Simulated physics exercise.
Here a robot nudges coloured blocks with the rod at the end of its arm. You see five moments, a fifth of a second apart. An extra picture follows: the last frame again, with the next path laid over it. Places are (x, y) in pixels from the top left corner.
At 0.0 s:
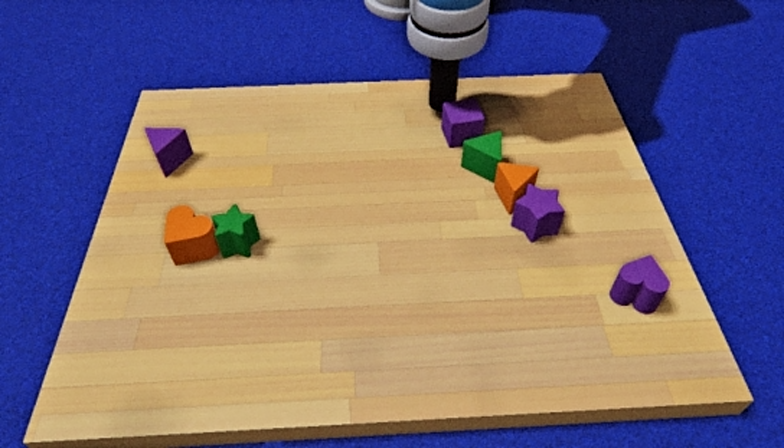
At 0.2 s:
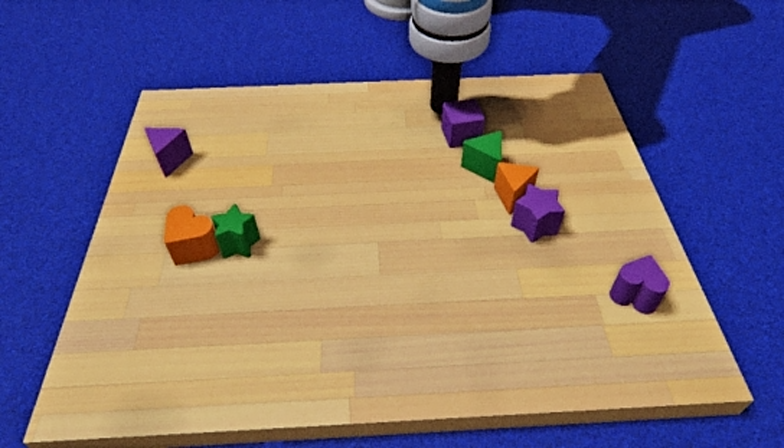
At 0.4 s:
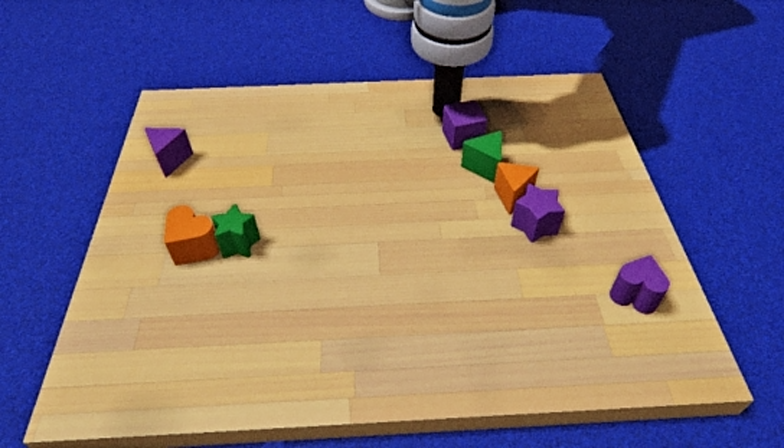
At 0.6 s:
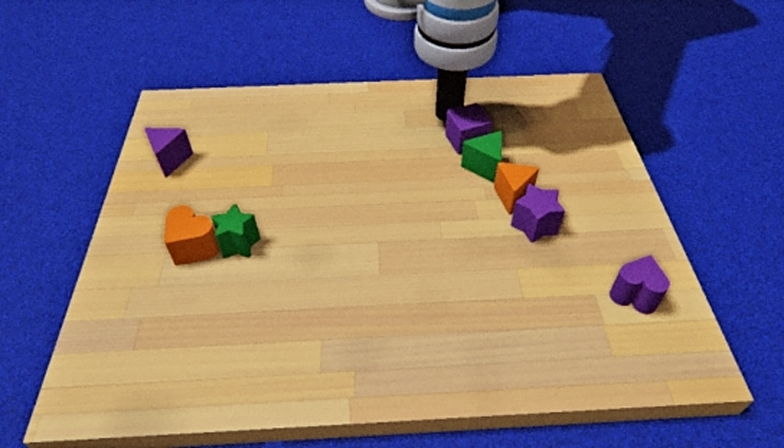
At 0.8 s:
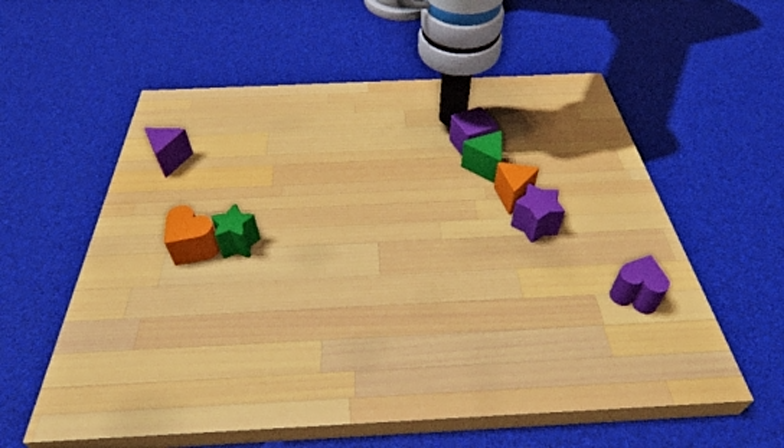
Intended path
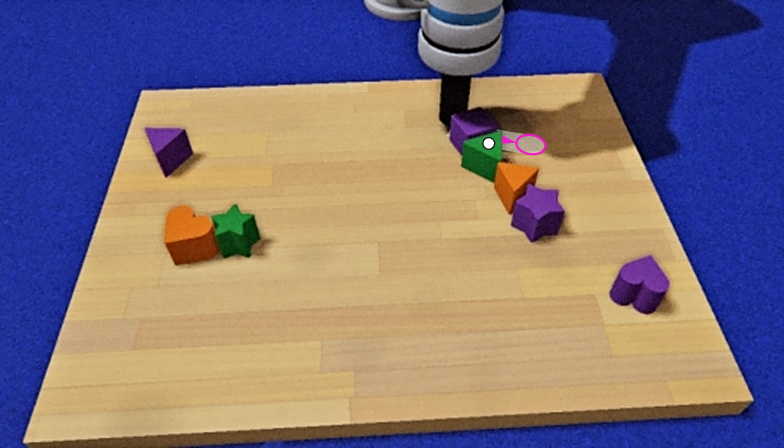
On a wooden board, a robot arm's rod nudging a purple block slightly right and down against a green triangle.
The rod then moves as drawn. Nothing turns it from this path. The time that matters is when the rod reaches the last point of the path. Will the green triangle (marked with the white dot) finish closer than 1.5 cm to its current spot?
I believe not.
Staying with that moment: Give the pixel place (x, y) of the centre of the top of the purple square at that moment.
At (504, 137).
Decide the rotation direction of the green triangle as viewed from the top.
It makes a clockwise turn.
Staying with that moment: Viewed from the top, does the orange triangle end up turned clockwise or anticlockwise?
It swings round anticlockwise.
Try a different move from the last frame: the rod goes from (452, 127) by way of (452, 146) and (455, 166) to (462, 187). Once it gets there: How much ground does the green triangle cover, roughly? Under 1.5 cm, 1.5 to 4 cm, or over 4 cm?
It ends farther than 4 cm from its spot.
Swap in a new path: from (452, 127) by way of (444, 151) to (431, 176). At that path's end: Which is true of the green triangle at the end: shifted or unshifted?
It's moved.
Drawn move, from (452, 127) via (490, 138), ending at (531, 144); the dot is on the green triangle.
The first path, step by step. Halfway along, rod (492, 129); purple square (502, 135), turned 35° clockwise; green triangle (494, 156), turned 30° clockwise; orange triangle (514, 178), turned 35° anticlockwise.
At the end, rod (533, 136); purple square (504, 137), turned 40° clockwise; green triangle (494, 157), turned 35° clockwise; orange triangle (513, 178), turned 35° anticlockwise.
